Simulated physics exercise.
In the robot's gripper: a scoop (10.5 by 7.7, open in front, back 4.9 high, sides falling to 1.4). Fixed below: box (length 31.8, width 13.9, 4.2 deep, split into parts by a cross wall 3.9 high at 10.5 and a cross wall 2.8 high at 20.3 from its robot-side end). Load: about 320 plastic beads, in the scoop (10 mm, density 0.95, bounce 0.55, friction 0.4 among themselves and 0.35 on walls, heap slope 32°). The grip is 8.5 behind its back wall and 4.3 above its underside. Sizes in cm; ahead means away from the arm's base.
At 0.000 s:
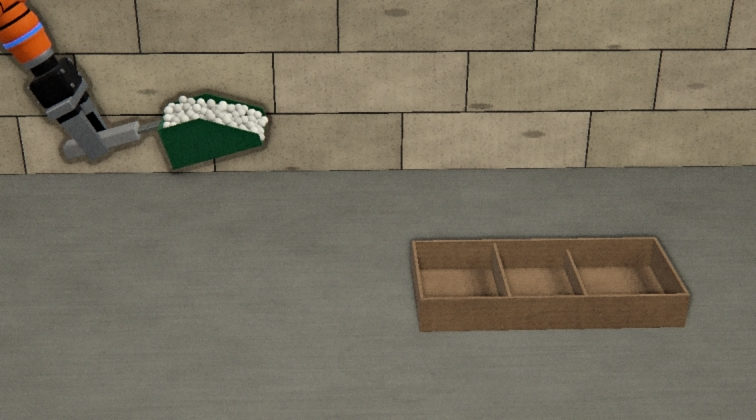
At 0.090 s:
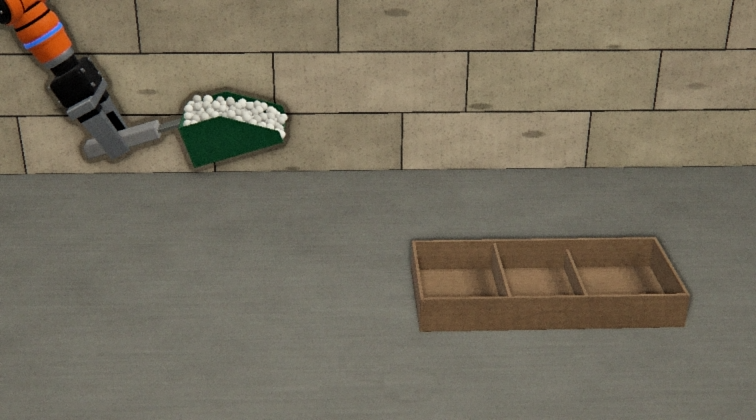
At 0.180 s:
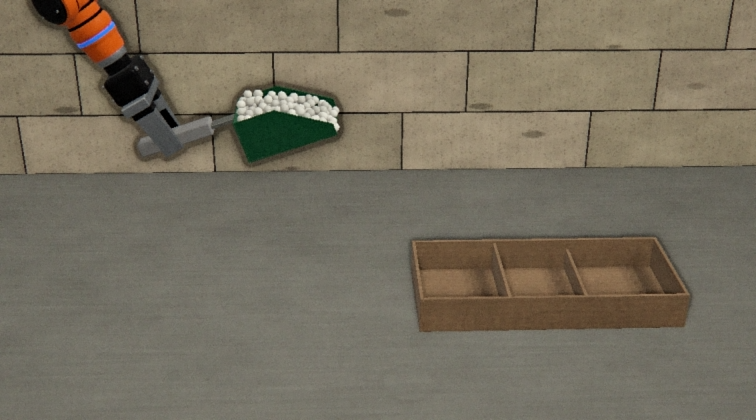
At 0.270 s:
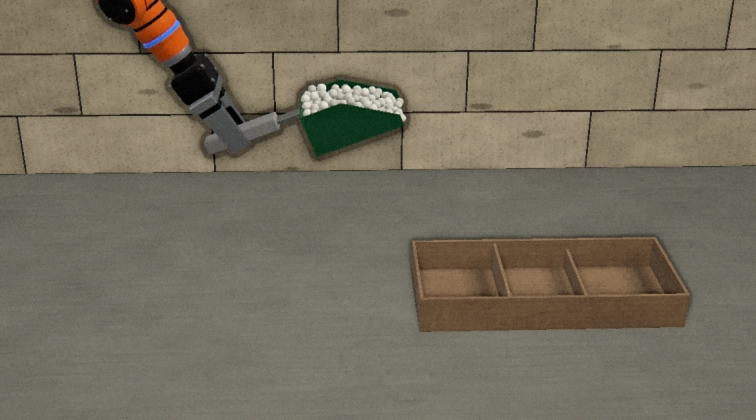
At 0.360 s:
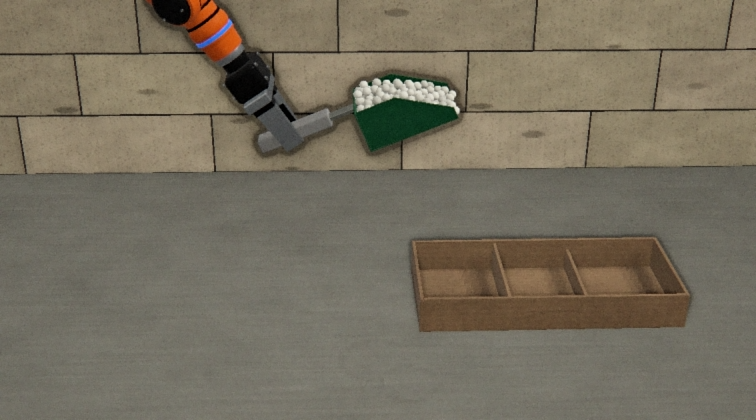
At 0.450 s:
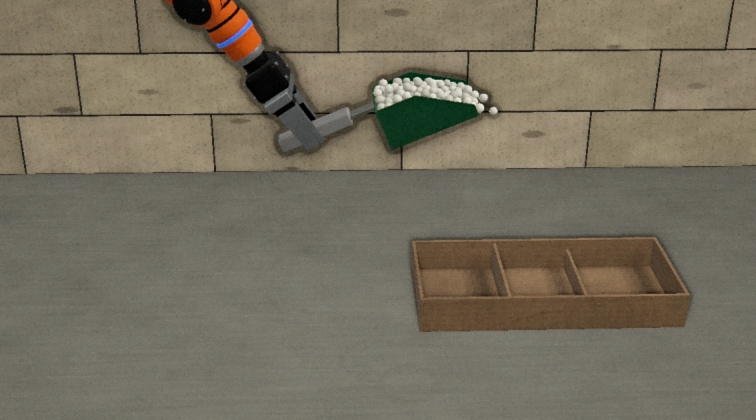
A robot arm carries a green scoop heaped with white beads rightward, rising slightly.
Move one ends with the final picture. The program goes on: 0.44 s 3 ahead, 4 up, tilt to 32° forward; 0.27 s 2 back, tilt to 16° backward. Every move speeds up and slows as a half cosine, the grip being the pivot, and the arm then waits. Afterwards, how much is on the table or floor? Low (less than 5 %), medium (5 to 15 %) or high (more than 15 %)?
Answer: Low; less than 5 % of the plastic beads finish on the table or floor.
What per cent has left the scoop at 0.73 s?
About 5 per cent by then.
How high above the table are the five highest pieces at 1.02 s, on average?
Roughly 22 cm.
By 0.73 s, tilted 17° forward, highest piece 24 above the table; 305 on the scoop, 3 in the robot-side part, 1 in the middle part, 7 in flight or on a rim.
By 1.02 s, tilted 10° forward, highest piece 23 above the table; 118 on the scoop, 110 in the robot-side part, 19 in the middle part, 2 in the far-side part, 1 on the table or floor, 66 in flight or on a rim.
By 1.36 s, tilted 16° backward, highest piece 29 above the table; 111 in the robot-side part, 65 in the middle part, 59 on the scoop, 57 in the far-side part, 2 on the table or floor, 22 in flight or on a rim.
By 2.41 s, tilted 16° backward, highest piece 28 above the table; 117 in the robot-side part, 76 in the middle part, 59 on the scoop, 55 in the far-side part, 9 on the table or floor.
Final count, 117 in the robot-side part, 76 in the middle part, 59 on the scoop, 55 in the far-side part, 9 on the table or floor. That is 3 % on the table or floor.
